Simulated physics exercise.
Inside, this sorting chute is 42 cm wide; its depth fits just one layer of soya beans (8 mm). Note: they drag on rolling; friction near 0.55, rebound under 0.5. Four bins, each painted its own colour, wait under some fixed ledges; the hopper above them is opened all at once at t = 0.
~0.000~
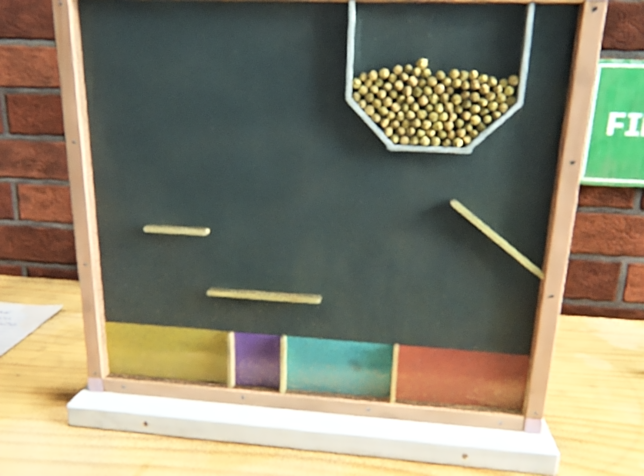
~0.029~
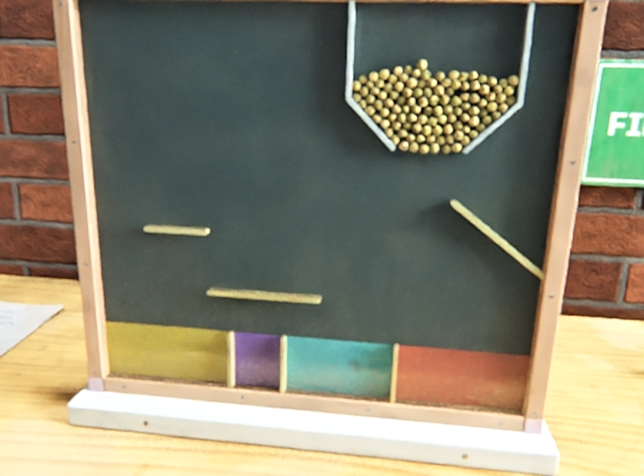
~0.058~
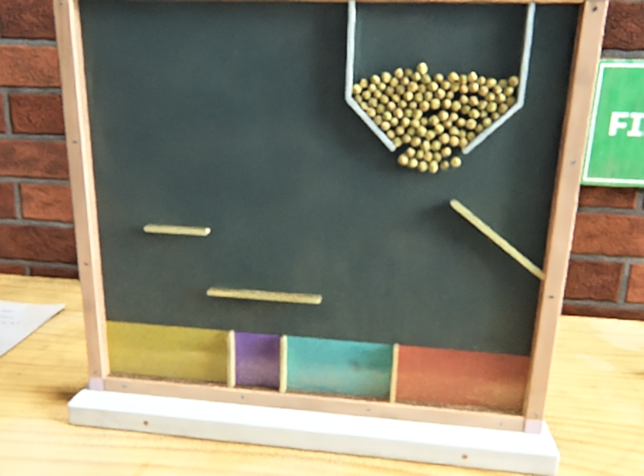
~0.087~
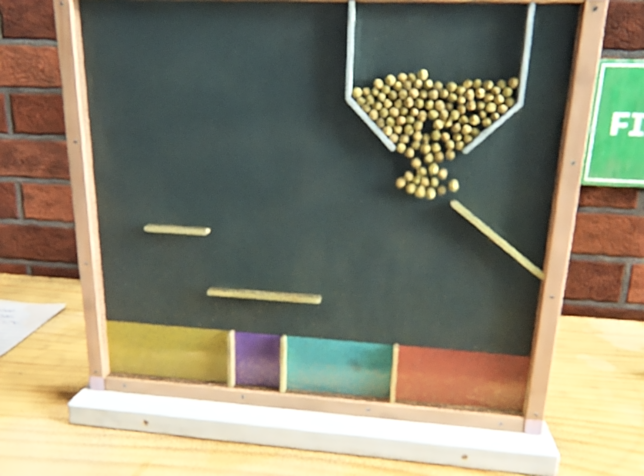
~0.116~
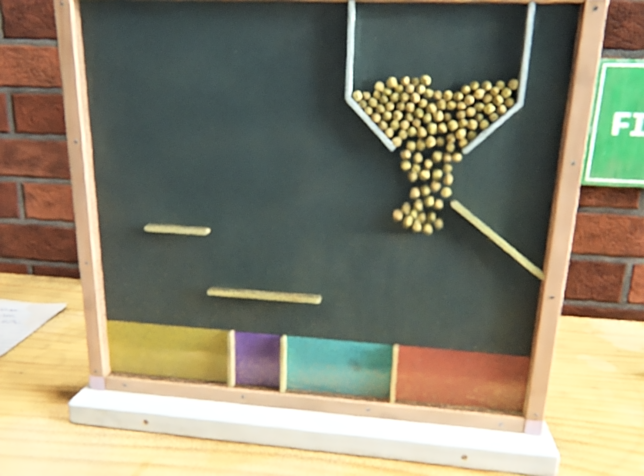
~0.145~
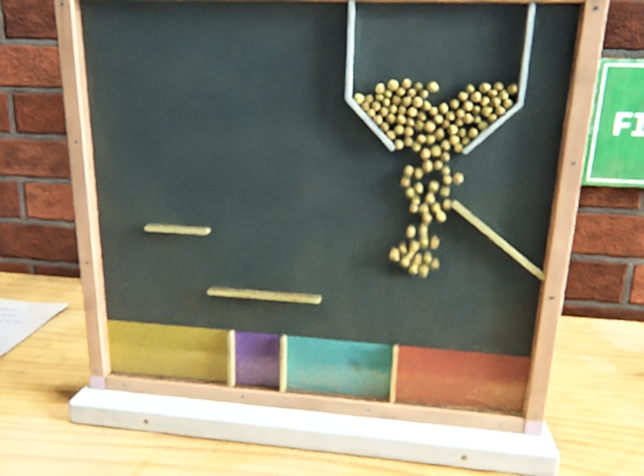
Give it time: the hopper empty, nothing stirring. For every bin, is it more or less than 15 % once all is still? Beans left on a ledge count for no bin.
Turquoise collects a larger share, purple a smaller share, red a larger share and yellow a smaller share than 15 %.
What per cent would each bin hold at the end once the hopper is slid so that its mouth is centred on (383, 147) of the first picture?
Turquoise bin 85, purple bin 0, red bin 15, yellow bin 0.
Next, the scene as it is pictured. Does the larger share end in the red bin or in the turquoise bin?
More goes to the red bin.
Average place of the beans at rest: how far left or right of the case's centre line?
Offset: About 12 cm, right side.
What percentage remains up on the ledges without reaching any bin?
About 0 %.
After 0.24 s, 65 % have left the hopper; down in the bins, turquoise 5 %, red 20 %.
After 0.34 s, 95 % have left the hopper; down in the bins, turquoise 5 %, red 45 %.
All still by 1.5 s, turquoise 20 %, purple 0 %, red 75 %, yellow 0 %.
